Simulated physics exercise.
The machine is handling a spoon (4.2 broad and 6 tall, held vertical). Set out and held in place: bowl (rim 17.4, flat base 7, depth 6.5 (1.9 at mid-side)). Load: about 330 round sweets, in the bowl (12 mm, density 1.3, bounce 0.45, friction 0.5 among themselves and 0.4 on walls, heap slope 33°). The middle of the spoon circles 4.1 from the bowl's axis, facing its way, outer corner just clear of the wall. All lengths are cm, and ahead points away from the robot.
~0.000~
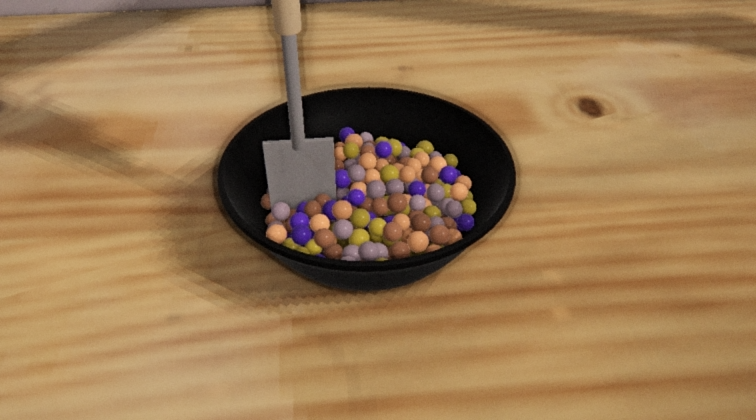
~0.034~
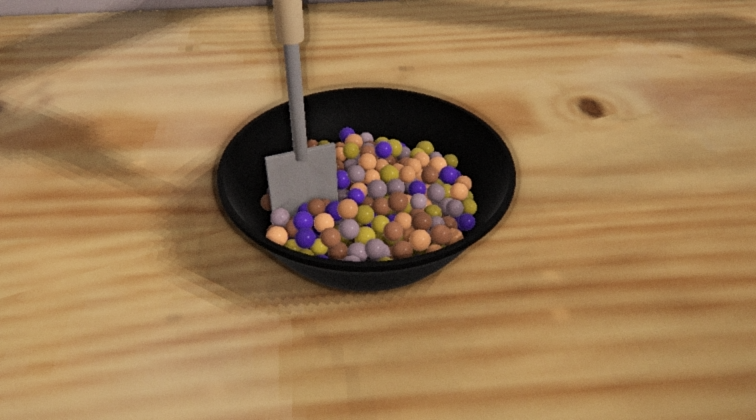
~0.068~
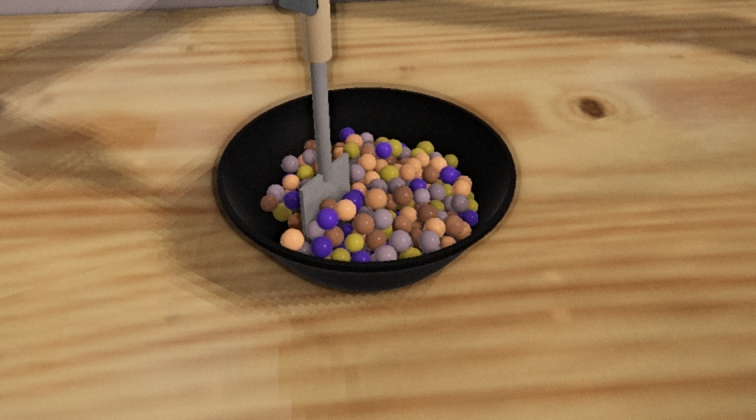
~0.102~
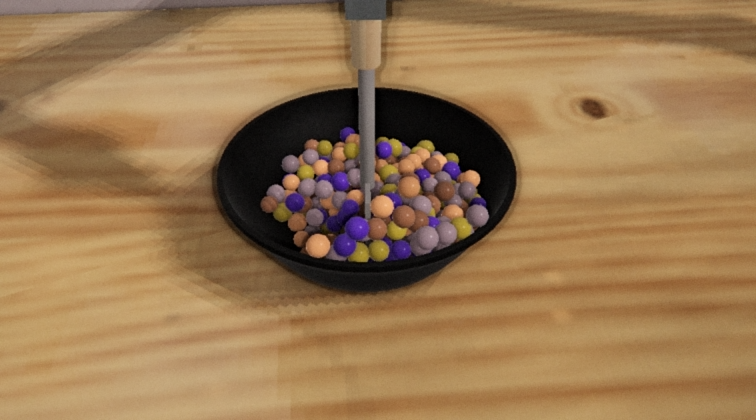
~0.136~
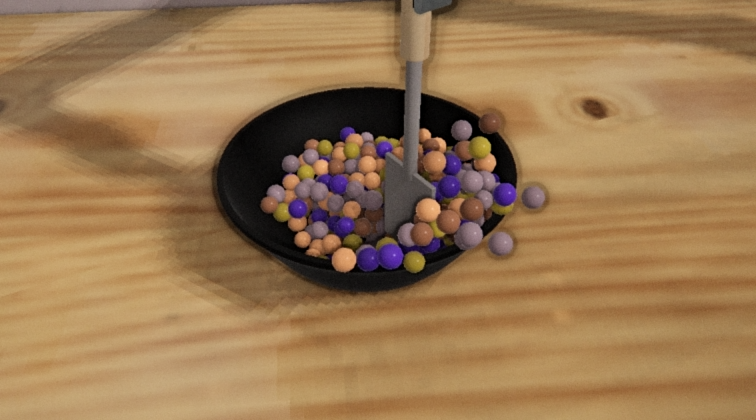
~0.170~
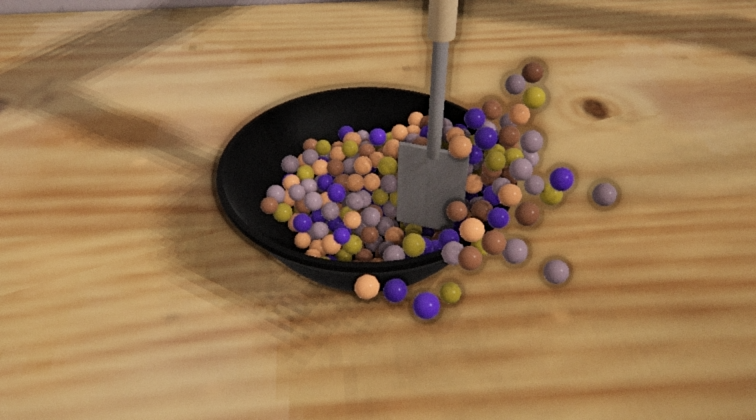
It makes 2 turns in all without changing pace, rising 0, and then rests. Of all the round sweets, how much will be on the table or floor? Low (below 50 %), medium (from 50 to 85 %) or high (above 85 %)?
A medium share, from 50 to 85 %, ends on the table or floor.
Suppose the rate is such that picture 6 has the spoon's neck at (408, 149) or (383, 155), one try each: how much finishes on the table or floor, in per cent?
About 45 and 35 per cent.
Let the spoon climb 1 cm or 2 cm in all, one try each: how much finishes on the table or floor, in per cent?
About 50 and 40 per cent.
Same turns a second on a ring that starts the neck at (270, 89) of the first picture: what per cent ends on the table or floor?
About 25 per cent.
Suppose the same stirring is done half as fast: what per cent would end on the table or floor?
Then about 30 per cent.
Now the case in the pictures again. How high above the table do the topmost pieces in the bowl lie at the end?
About 6.0 cm.
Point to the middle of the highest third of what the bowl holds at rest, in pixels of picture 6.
At about (327, 257).
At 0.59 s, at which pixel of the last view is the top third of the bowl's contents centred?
At about (400, 132).
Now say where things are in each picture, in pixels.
Spoon neck at (296, 119), 0° round; upper third of the load around (370, 190), from x 270 to 470, top at y 135; 329 in the bowl, in the first picture.
Spoon neck at (299, 129), 15° round; upper third of the load around (369, 192), from x 270 to 470, top at y 135, in the second picture.
Spoon neck at (323, 149), 50° round; upper third of the load around (376, 206), from x 270 to 470, top at y 135, in the third picture.
Spoon neck at (367, 156), 86° round; upper third of the load around (404, 207), from x 270 to 480, top at y 135, in the fourth picture.
Spoon neck at (411, 148), 121° round; upper third of the load around (438, 190), from x 270 to 535, top at y 125; 317 in the bowl, 12 in flight or on the tool, in the fifth picture.
Spoon neck at (435, 127), 157° round; upper third of the load around (470, 160), from x 270 to 605, top at y 75; 305 in the bowl, 24 in flight or on the tool, in the sixth picture.
By 0.38 s, 14° round, highest piece 11 above the table; 210 in the bowl, 74 on the table or floor, 45 in flight or on the tool.
By 0.59 s, 231° round, highest piece 10 above the table; 165 in the bowl, 146 on the table or floor, 18 in flight or on the tool.
By 0.89 s, 0° round, highest piece 7 above the table; 190 on the table or floor, 137 in the bowl, 2 in flight or on the tool.
By 1.59 s, 0° round, highest piece 6 above the table; 192 on the table or floor, 137 in the bowl.
Final count, 192 on the table or floor, 137 in the bowl. That is 58 % on the table or floor.
